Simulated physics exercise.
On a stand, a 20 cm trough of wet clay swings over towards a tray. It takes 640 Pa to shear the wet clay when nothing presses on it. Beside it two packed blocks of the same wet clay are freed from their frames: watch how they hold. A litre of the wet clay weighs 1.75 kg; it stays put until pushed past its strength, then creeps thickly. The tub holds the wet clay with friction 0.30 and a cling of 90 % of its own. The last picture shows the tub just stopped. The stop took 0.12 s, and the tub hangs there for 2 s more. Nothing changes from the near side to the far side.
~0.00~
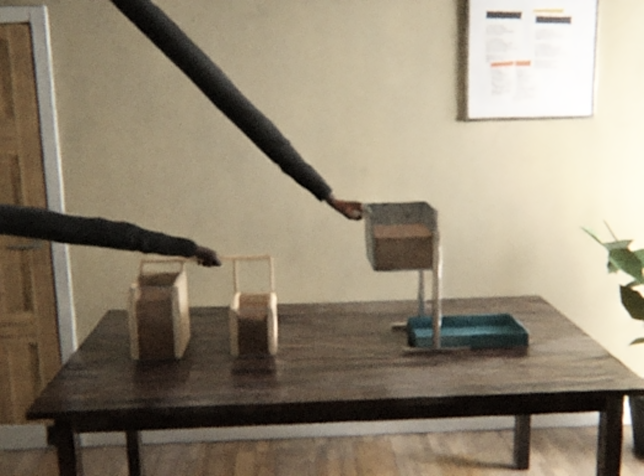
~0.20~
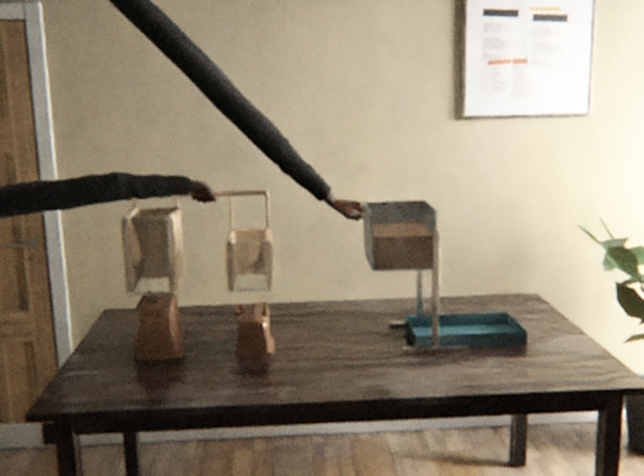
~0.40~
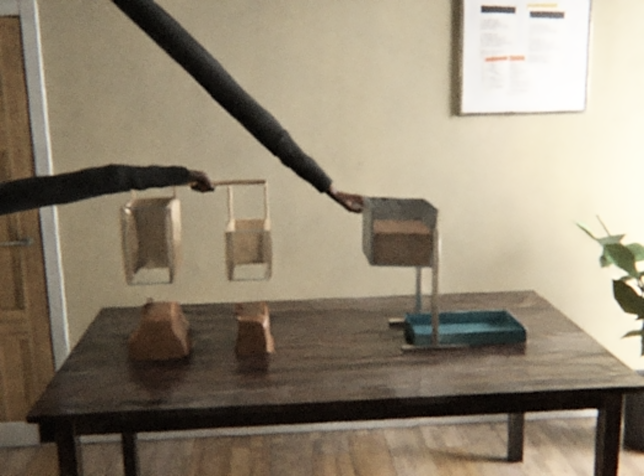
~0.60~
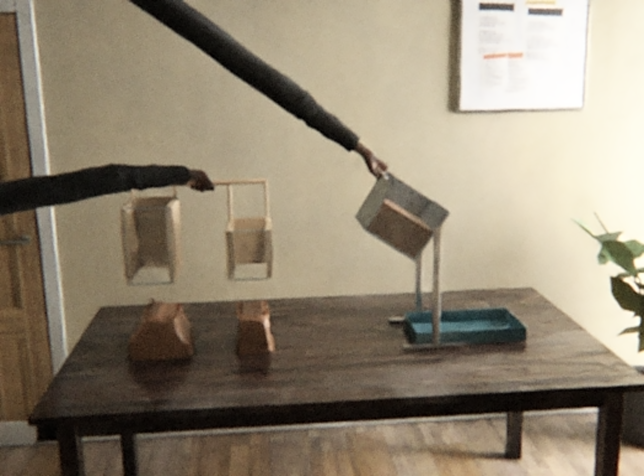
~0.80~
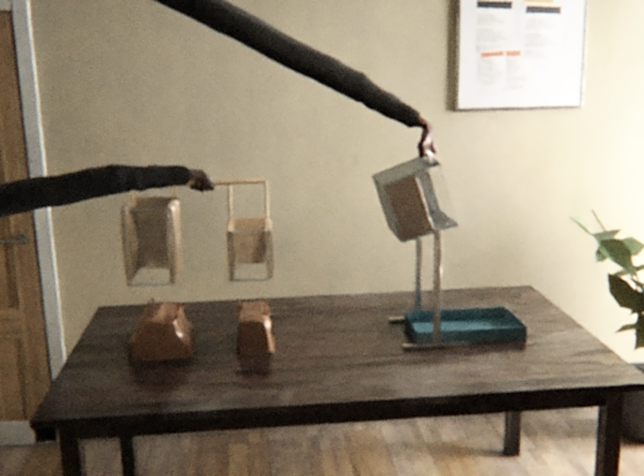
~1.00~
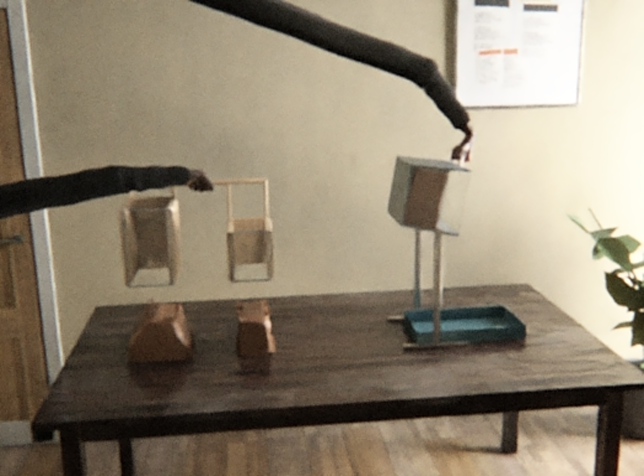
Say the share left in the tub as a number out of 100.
Expect roughly 47 %.
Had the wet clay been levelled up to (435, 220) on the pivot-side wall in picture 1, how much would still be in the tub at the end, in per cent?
Then about 40 %.
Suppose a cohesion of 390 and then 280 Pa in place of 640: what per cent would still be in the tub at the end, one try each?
In that order: 50 %, 45 %.
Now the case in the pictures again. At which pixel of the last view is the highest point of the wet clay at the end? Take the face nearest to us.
Near (424, 202).
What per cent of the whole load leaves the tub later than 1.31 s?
Near 25 %.
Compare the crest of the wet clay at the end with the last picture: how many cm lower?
Some 11 cm.
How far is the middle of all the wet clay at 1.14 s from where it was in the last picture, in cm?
Some 4 cm.
After 1.14 s, the tub is at 100 degrees and holds 100 %.
After 1.31 s, the tub is at 100 degrees and holds 72 %.
After 1.48 s, the tub is at 100 degrees and holds 47 %.
After 1.65 s, the tub is at 100 degrees and holds 47 %.
After 3.00 s, the tub is at 100 degrees and holds 47 %.
